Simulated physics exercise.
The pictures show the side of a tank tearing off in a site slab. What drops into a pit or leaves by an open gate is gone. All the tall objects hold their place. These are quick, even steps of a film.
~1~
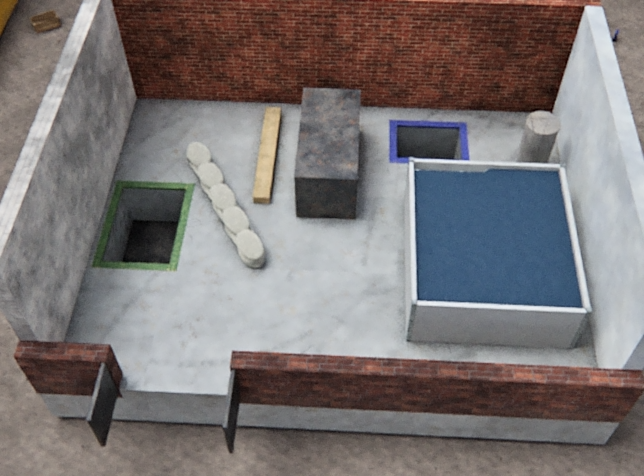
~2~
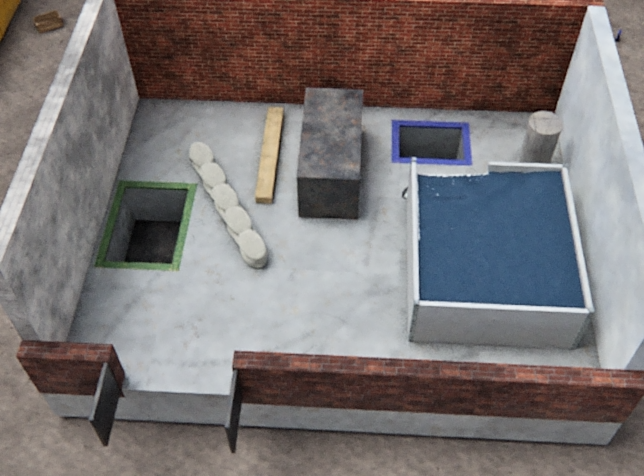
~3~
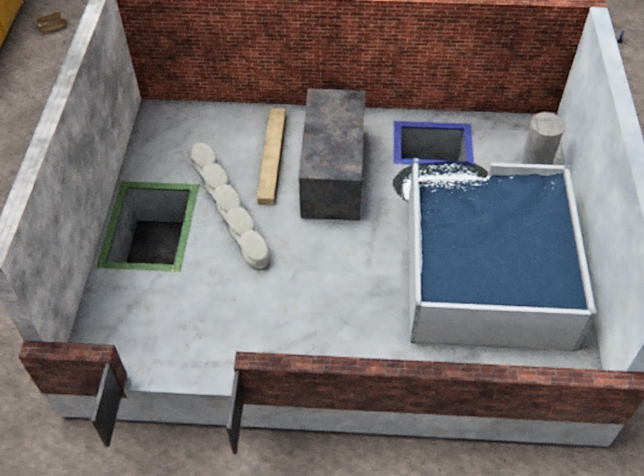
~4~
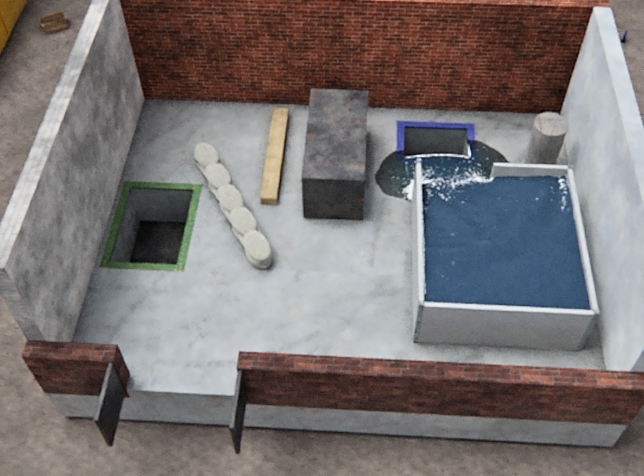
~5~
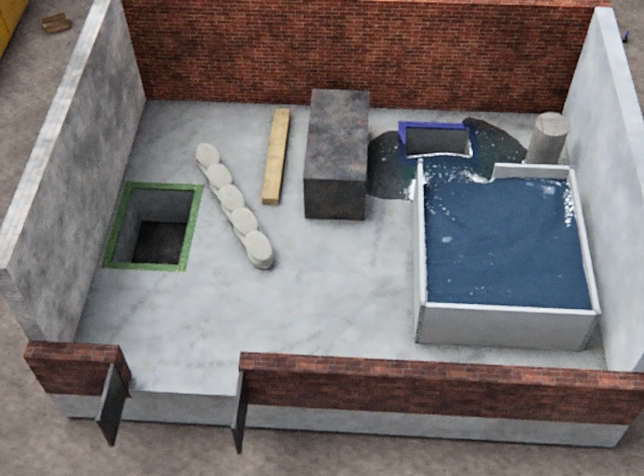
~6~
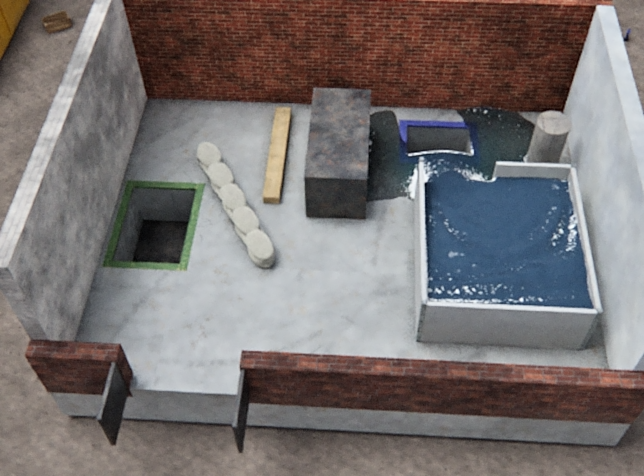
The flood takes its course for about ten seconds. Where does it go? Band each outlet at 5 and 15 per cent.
One by one: The gate takes less than 5 %; the green pit takes less than 5 %; the blue pit takes more than 15 %.
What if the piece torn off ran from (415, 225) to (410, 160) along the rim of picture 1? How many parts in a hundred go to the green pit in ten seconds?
Parts in a hundred: Green 15.
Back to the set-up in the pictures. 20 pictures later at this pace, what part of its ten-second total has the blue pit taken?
I make it 55 per cent.
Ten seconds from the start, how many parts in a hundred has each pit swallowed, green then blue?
Near 2 and 64 in a hundred.
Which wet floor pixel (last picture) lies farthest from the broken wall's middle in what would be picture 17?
At about (230, 102).
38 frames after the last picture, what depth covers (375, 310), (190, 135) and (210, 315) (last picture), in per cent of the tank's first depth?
About 2, 2 and 0 per cent.
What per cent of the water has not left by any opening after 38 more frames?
About 48 per cent.
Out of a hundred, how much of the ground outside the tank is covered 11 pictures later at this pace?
Roughly 25 per cent.
A moment on, water covers 15 % of the floor; the gate 0 %, the green pit 0 %, the blue pit 13 %.
Next, water covers 25 % of the floor; the gate 0 %, the green pit 0 %, the blue pit 24 %.
Then, water covers 40 % of the floor; the gate 0 %, the green pit 0 %, the blue pit 36 %.
Later, water covers 55 % of the floor; the gate 0 %, the green pit 0 %, the blue pit 51 %.
In the end, water covers 70 % of the floor; the gate 0 %, the green pit 1 %, the blue pit 64 %.
